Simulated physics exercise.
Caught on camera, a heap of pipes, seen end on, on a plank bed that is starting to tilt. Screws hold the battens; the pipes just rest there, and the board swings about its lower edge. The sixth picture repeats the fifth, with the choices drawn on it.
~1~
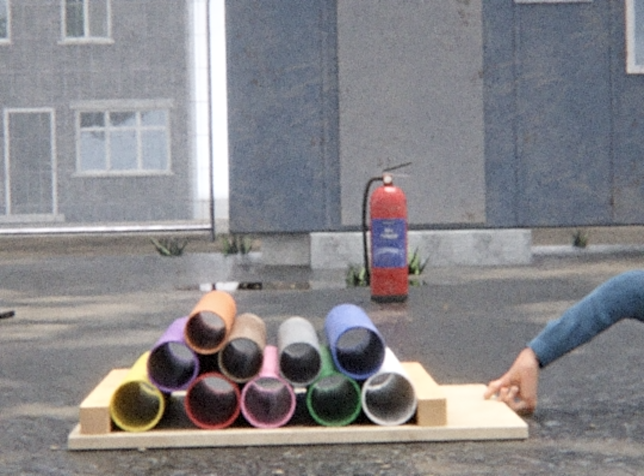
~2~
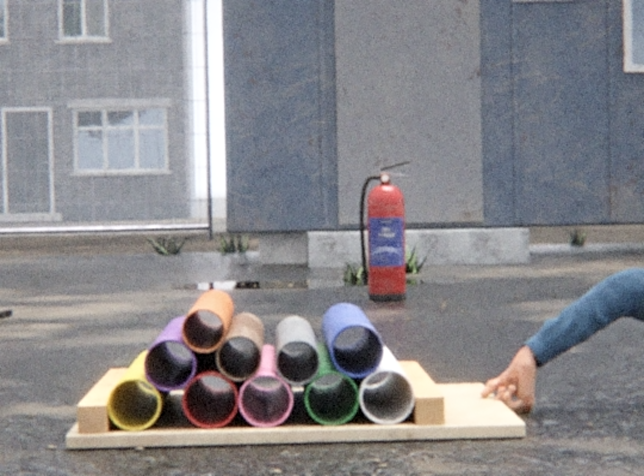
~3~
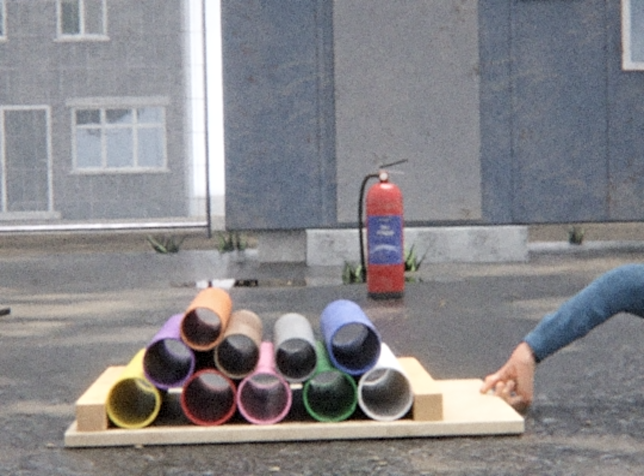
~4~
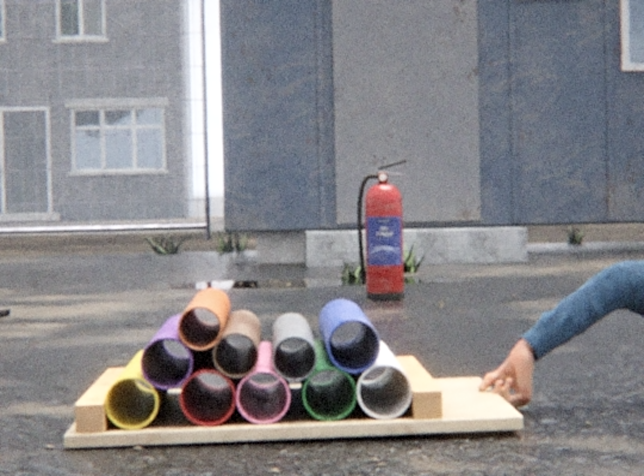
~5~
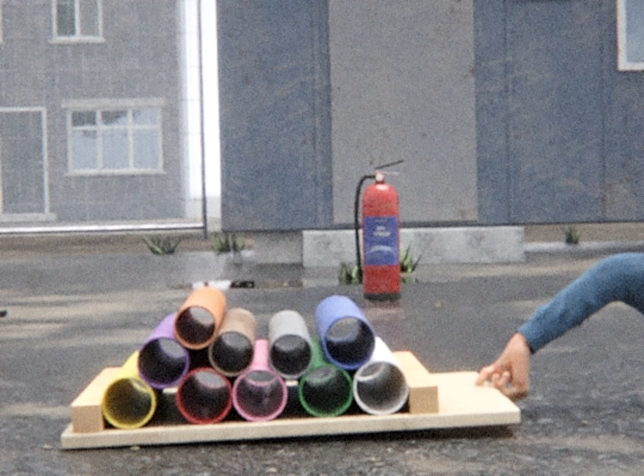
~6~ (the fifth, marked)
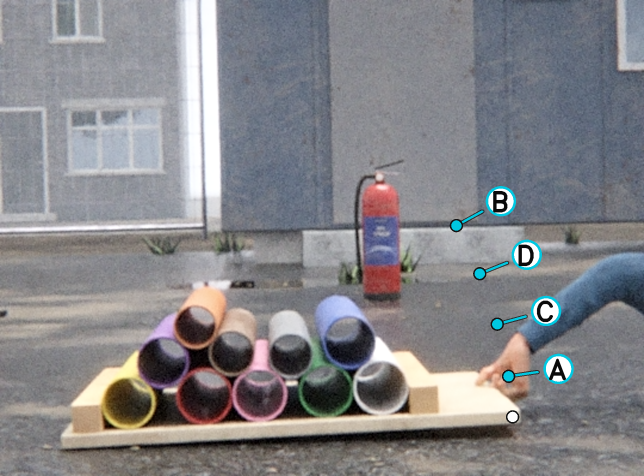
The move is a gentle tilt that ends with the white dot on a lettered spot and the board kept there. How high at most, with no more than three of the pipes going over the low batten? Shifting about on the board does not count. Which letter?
The last mark within the limit is B.
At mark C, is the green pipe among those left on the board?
Yes, with C.
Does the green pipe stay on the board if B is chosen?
The green pipe: Yes.
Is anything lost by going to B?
Yes, at B.
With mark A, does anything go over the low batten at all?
No.
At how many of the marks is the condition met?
Four of the four.
On the copy, A at (509, 377); B at (457, 226); C at (497, 324); D at (480, 274); the white dot at (513, 417).
On B. First, board at 16°.
Then, board at 27°.
Finally, board at 27°, two over the low batten (purple, orange).
By contrast, A none over the low batten; C none over the low batten; D two over the low batten (purple, orange).
